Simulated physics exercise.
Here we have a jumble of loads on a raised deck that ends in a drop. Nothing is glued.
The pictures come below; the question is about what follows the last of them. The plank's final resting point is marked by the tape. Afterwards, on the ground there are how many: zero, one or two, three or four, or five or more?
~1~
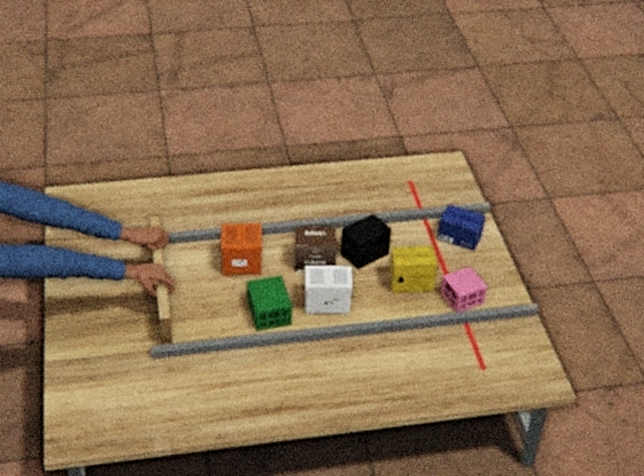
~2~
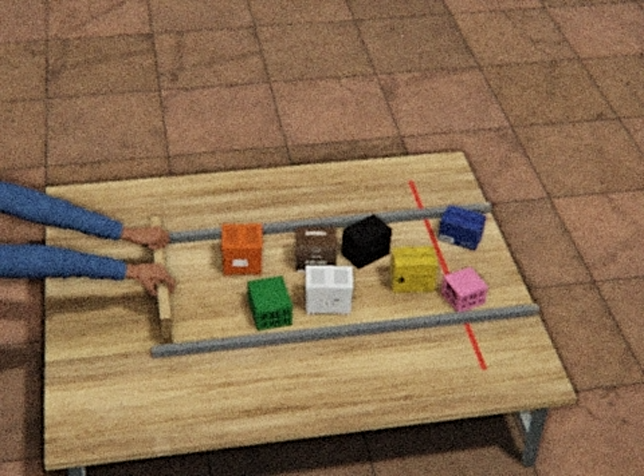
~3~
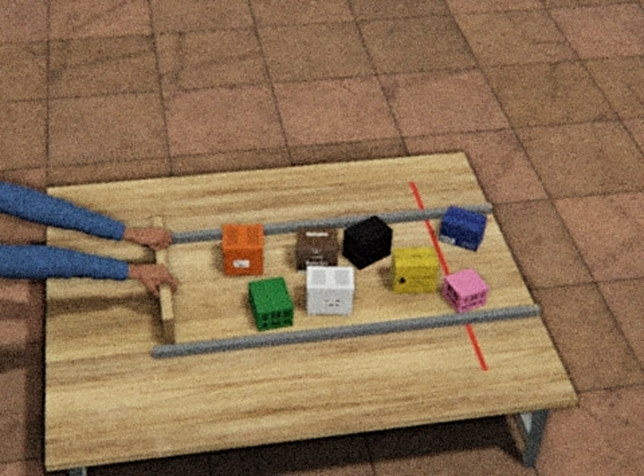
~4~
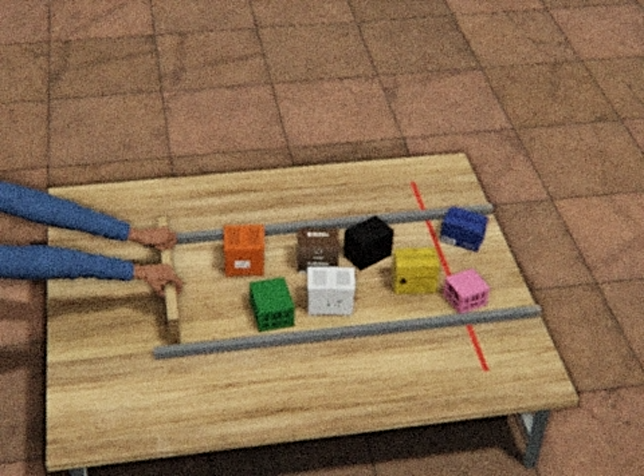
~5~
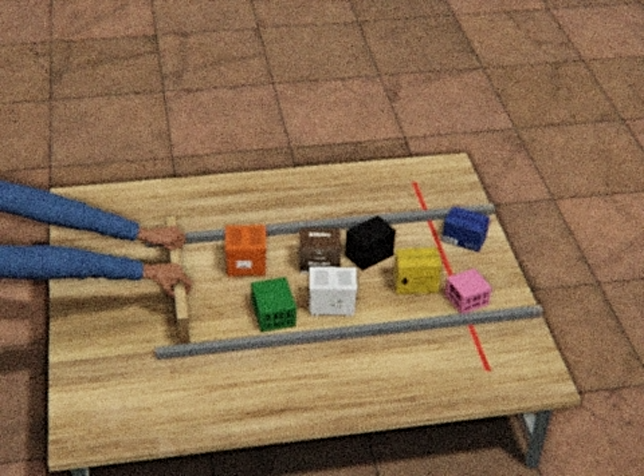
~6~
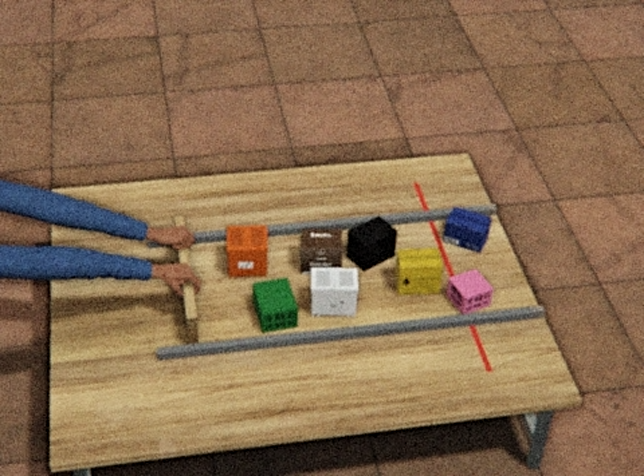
On the ground there are three or four.
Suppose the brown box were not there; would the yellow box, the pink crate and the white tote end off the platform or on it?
As for the yellow box, it ends up below; the pink crate ends up below; the white tote keeps its place.
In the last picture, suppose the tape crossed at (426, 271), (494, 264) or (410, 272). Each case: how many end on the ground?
Counts per try: 2; 6; 0.
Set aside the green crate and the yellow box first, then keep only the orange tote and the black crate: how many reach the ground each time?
The answer is 1 and then 2.
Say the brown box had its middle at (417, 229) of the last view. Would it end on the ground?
Placed there, the brown box is still up there.
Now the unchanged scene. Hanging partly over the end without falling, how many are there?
Overhanging ones - 3.
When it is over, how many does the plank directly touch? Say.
2 in contact.
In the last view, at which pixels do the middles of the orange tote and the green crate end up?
About (461, 230), and the other about (479, 284).
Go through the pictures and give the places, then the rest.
The first picture shows blue box (461, 228); pink crate (464, 290); yellow box (412, 269); plank (161, 280); tape (443, 266).
The second picture shows pink crate (464, 290); orange tote (242, 250).
The third picture shows yellow box (414, 270); black crate (368, 243).
The fourth picture shows blue box (464, 229); green crate (272, 304).
The fifth picture shows pink crate (468, 291); plank (178, 280).
The sixth picture shows blue box (467, 230); pink crate (470, 292); yellow box (418, 271); plank (186, 280); tape (449, 268).
A little later, none off yet; blue box at rest near (467, 230); pink crate at rest near (470, 292); yellow box at rest near (418, 271).
Next, none off yet; blue box shifted a little near (474, 224); pink crate at rest near (471, 292); yellow box shifted about its own width near (463, 263).
When it is over, the number that fall off is three or four; down, black crate, yellow box and pink crate.
